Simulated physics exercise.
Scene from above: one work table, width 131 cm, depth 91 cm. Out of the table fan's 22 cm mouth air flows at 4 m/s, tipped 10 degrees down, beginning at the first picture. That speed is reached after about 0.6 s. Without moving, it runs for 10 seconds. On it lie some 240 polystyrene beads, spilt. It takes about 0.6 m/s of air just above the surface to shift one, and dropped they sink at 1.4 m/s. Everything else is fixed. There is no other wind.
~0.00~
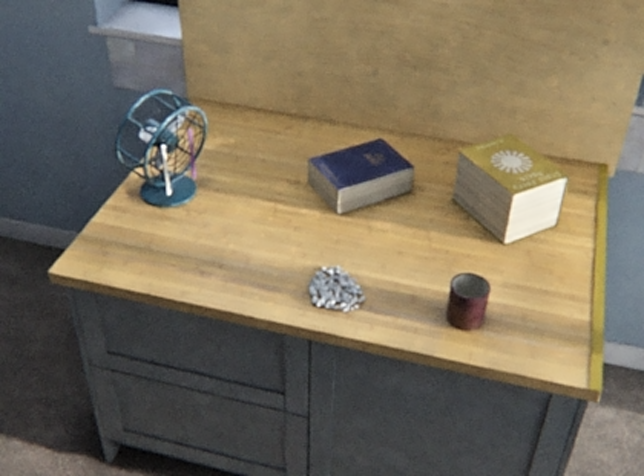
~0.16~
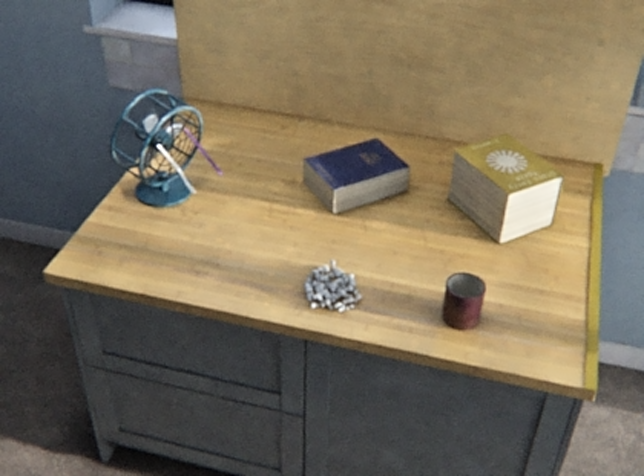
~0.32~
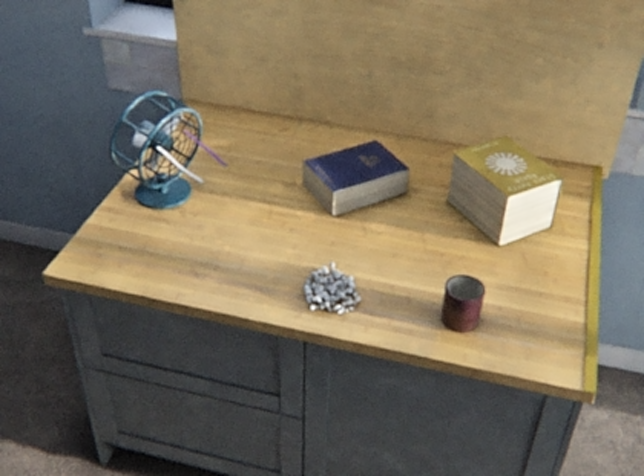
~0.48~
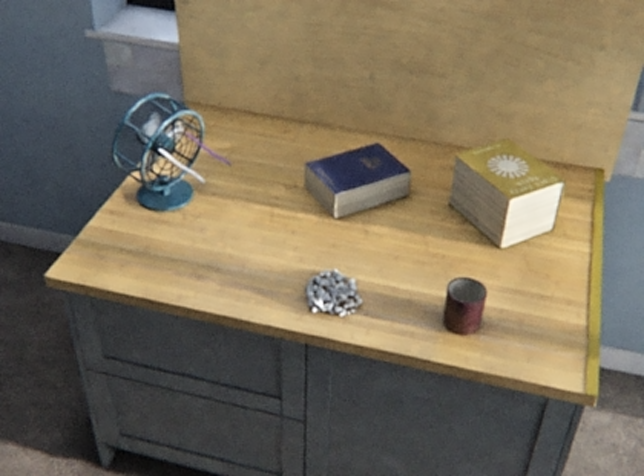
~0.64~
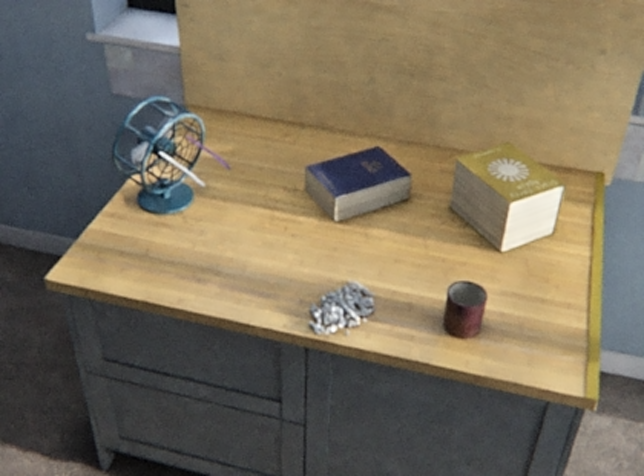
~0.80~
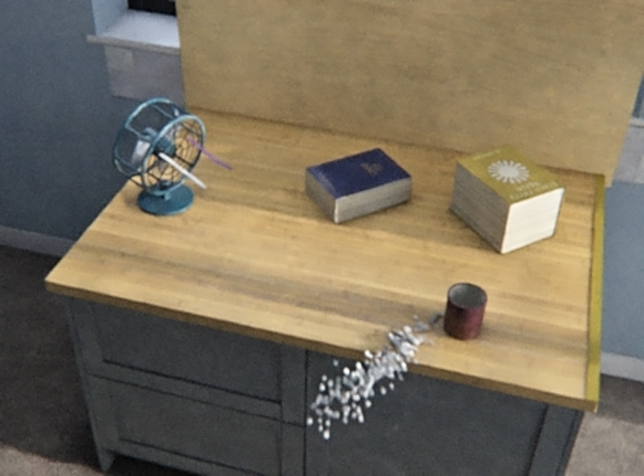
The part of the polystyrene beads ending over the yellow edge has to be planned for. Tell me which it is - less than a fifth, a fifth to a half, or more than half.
Probably the share over that edge will not even reach a fifth.
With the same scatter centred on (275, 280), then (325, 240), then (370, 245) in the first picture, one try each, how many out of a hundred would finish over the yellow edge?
About 0, 60 and 60 in a hundred, in that order.
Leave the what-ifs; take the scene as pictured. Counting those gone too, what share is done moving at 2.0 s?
100 %.
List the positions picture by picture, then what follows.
The middle of the polystyrene beads is near (335, 290), none has stirred yet and the mouth of the table fan is at (162, 138), in the first picture.
The middle of the polystyrene beads is near (331, 287), none has stirred yet and the yellow edge is centred on (601, 259), in the second picture.
The middle of the polystyrene beads is near (330, 289), none has stirred yet, the top of a mug is at (465, 287) and the top of a book is at (356, 165), in the third picture.
The middle of the polystyrene beads is near (332, 293) and none has stirred yet, in the fourth picture.
The middle of the polystyrene beads is near (341, 307), the farthest in sight from the table fan is at (364, 321) and about 90 % have left their places, in the fifth picture.
The middle of the polystyrene beads is near (393, 362), the farthest in sight from the table fan is at (400, 378) and all have left their places, in the sixth picture.
After 2.0 s, 0 % are on the move or not yet settled, 0 % are over the yellow edge.
After 3.2 s, 0 % are on the move or not yet settled, 0 % are over the yellow edge.
After 5.5 s, 0 % are on the move or not yet settled, 0 % are over the yellow edge.
After 10.0 s, at the end, 0 % are over the yellow edge.
